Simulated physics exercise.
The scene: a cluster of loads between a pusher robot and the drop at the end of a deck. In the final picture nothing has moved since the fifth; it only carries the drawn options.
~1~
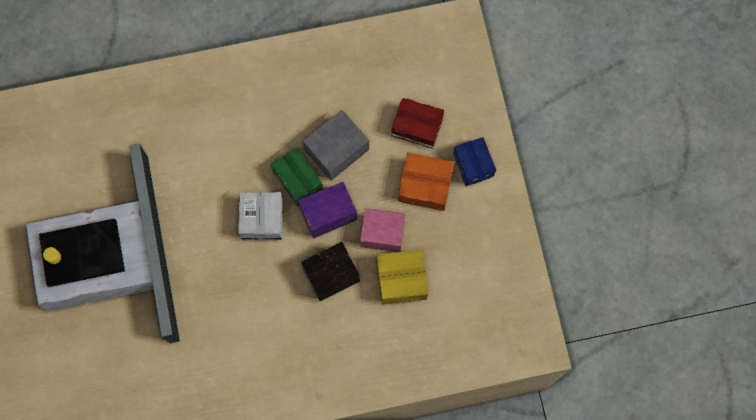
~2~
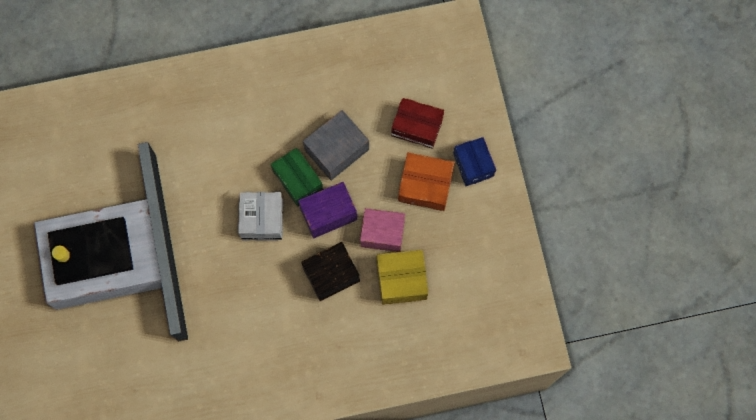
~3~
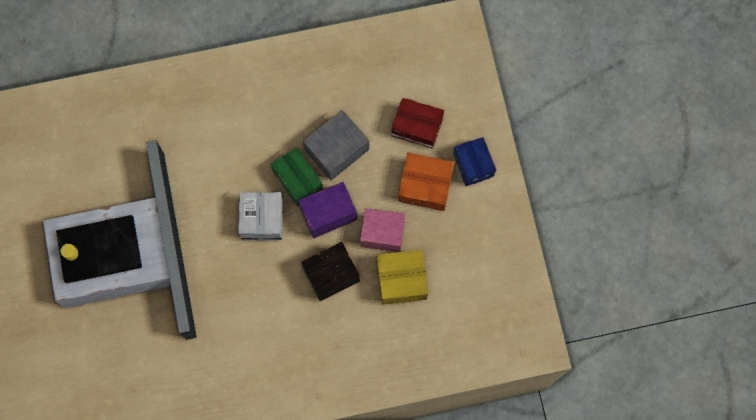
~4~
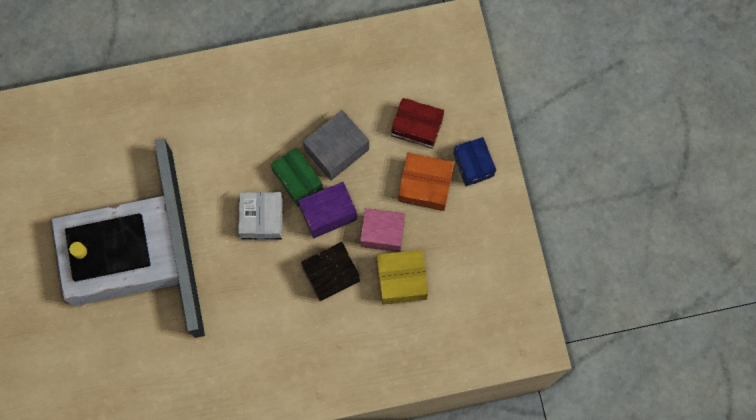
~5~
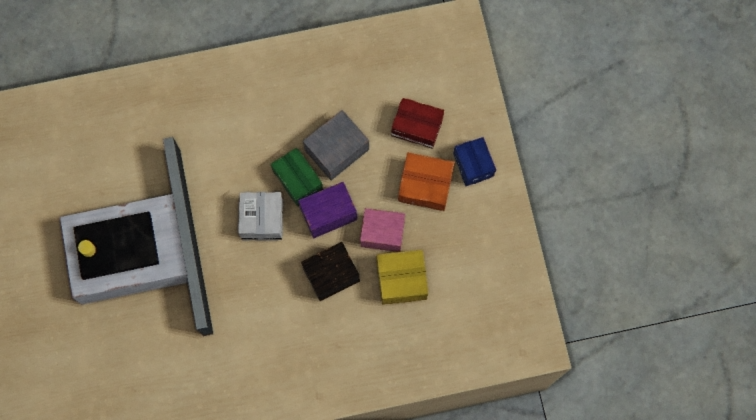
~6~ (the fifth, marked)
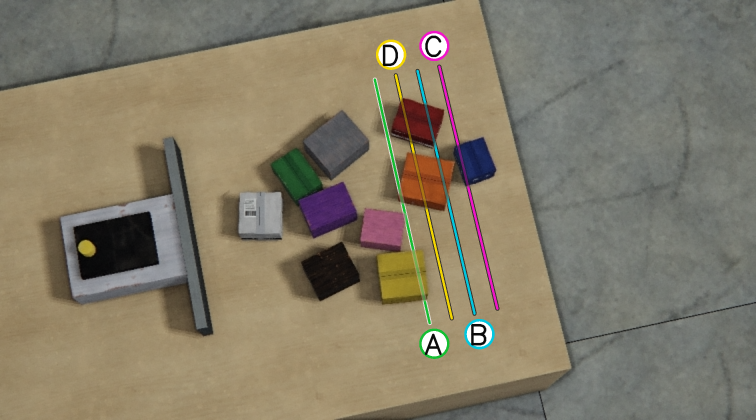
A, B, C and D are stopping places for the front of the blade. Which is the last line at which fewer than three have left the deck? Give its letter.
It should halt at B.
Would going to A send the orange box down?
No.
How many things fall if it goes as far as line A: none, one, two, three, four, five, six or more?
In all, one.
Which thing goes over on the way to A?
The blue box.
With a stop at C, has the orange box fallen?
By then, yes.
On the copy, A at (402, 198); B at (445, 189); C at (468, 185); D at (423, 194).
On B. First, robot (216, 225); grey crate (348, 134); pink crate (394, 232).
Then, robot (309, 206); blue box (520, 147); orange box (483, 164).
Finally, robot (381, 191); blue box over the edge; orange box over the edge; two fallen.
By contrast, A is within the limit but short; C drops five; D is within the limit but short.
